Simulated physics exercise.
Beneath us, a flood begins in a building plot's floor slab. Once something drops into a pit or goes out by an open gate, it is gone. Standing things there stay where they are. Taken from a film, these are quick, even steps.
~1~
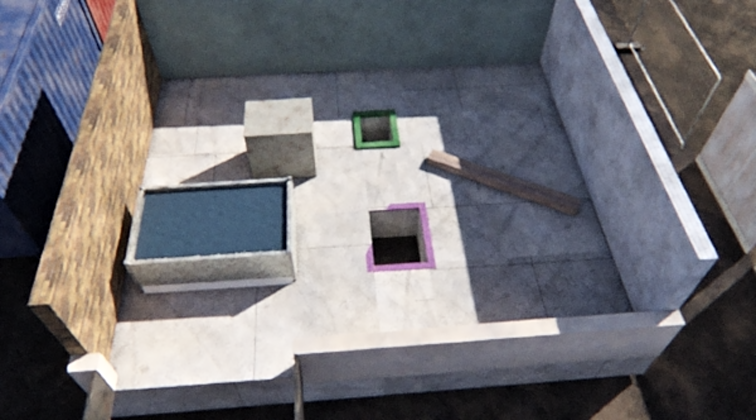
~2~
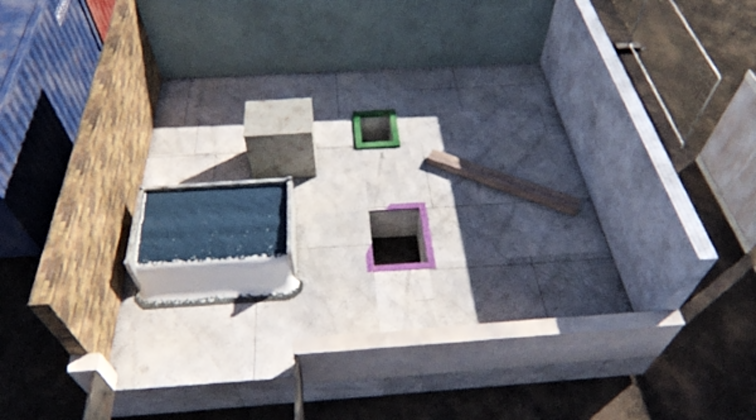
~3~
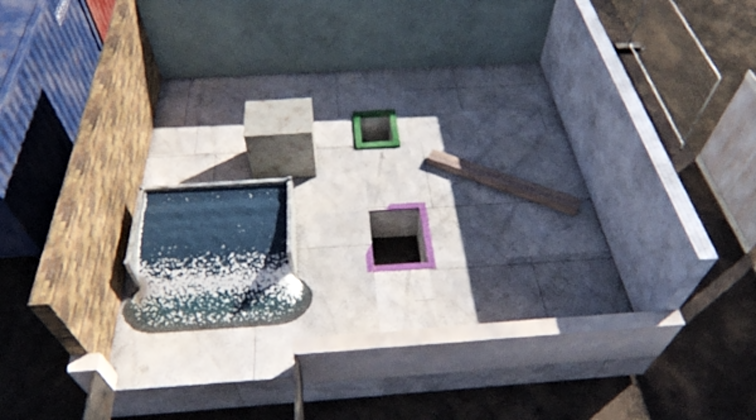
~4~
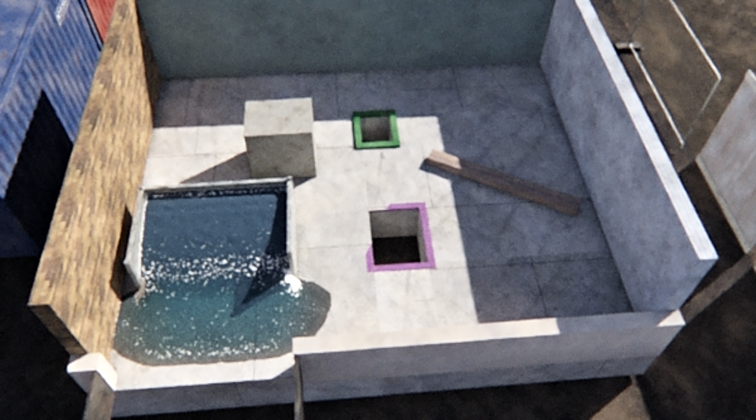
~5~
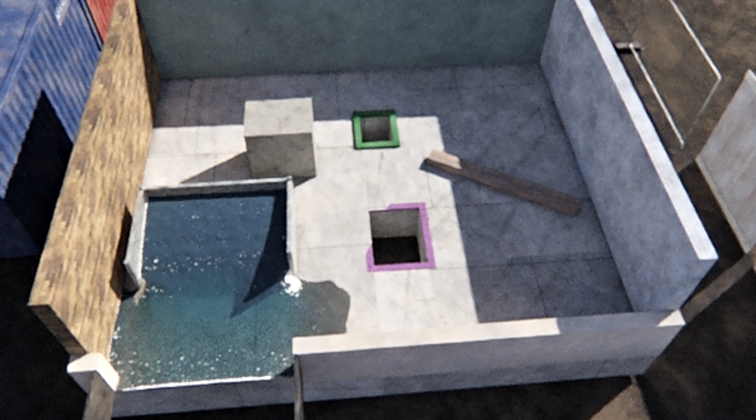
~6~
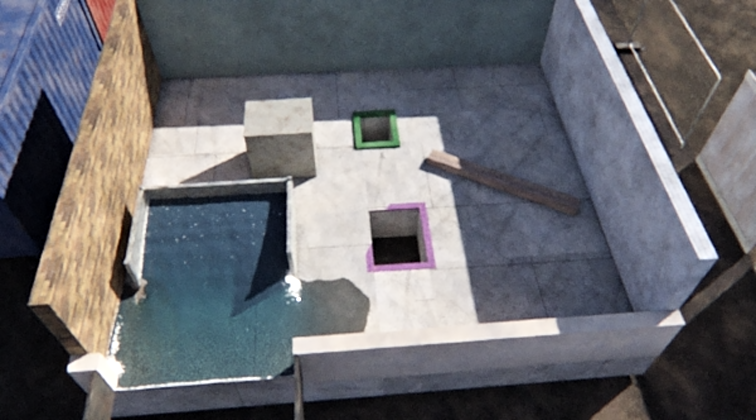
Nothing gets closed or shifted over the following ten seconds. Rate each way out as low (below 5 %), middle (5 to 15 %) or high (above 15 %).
Ratings - gate: High; green pit: Low; purple pit: Low.
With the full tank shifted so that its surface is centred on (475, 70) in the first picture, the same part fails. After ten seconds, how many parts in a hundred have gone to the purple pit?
So the purple pit gets 25 in a hundred.
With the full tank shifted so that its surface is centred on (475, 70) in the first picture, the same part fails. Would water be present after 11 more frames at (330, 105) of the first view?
The answer is spared.
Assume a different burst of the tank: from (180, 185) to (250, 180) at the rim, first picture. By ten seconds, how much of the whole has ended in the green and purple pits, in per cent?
Per cent: Green 4, purple 8.
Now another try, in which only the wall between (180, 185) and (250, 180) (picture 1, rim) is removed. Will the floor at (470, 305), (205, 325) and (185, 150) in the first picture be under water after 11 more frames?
So the first one is left untouched, the next left untouched, and the last drenched.
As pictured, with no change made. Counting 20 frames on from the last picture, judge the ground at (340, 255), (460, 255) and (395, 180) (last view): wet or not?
Left dry; drenched; left dry.
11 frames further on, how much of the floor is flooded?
About 20 per cent.
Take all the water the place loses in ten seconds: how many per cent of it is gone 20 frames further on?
Result, approximate: 80 per cent.
A moment on, water covers 15 % of the floor; the gate 28 %, the green pit 0 %, the purple pit 0 %.
Next, water covers 20 % of the floor; the gate 50 %, the green pit 0 %, the purple pit 0 %.
Then, water covers 30 % of the floor; the gate 66 %, the green pit 0 %, the purple pit 0 %.
Later, water covers 30 % of the floor; the gate 76 %, the green pit 0 %, the purple pit 1 %.
In the end, water covers 25 % of the floor; the gate 81 %, the green pit 0 %, the purple pit 1 %.
